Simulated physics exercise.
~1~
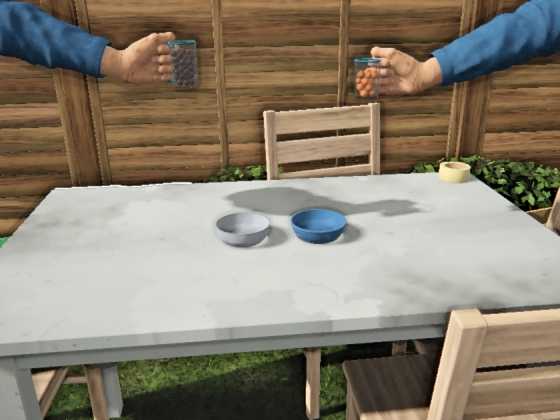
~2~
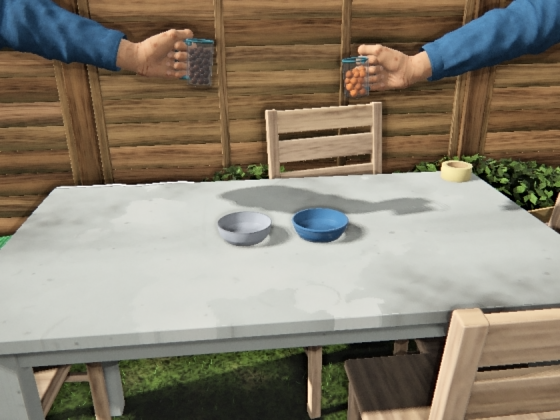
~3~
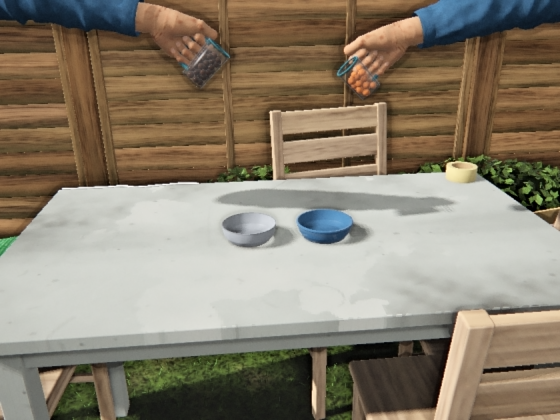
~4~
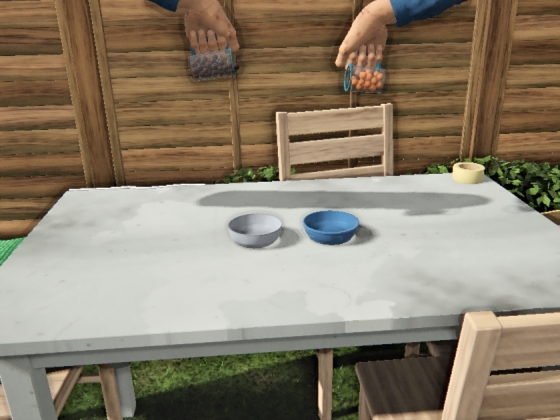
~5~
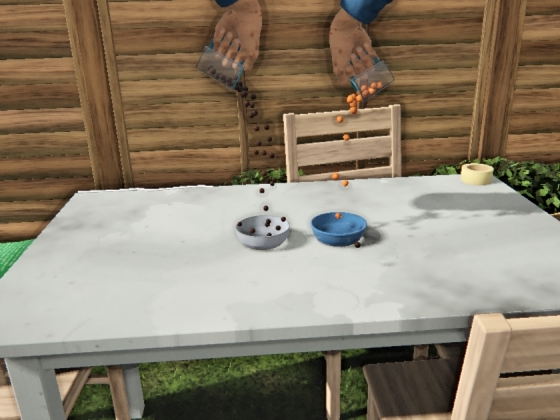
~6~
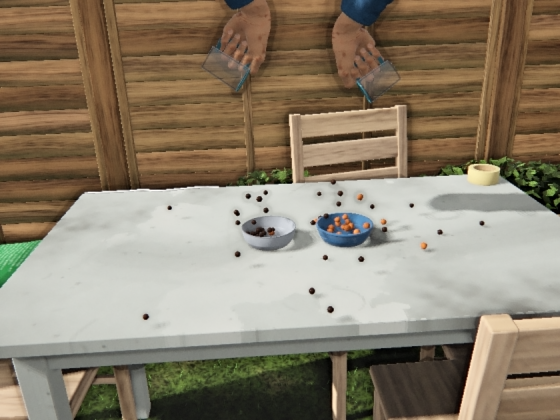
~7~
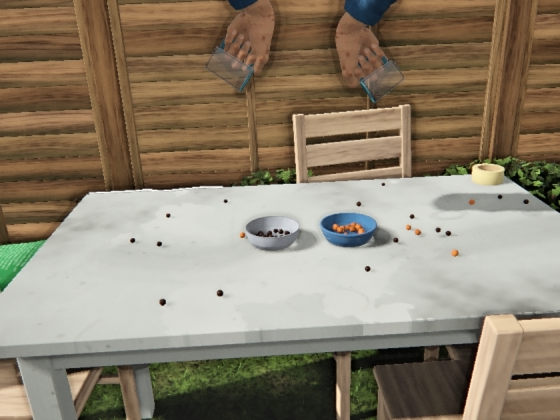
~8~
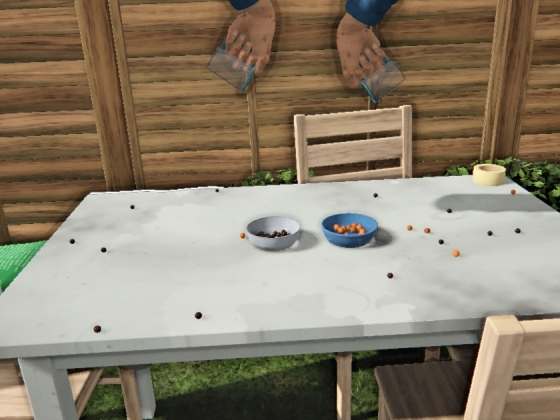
At first, two blue-sleeved hands hold small clear bags high above a pale outdoor table, dark beads in the left one and orange beads in the right. The hands move inward over a grey dish and a blue dish, then tilt the bags until they are upside down. Beads pour down in two streams, and some bounce and scatter across the tabletop. The hands stay high with the emptied bags as stray dark beads roll outward. By the end, about half the dark beads lie in the grey dish, while most orange ones rest in the blue dish.
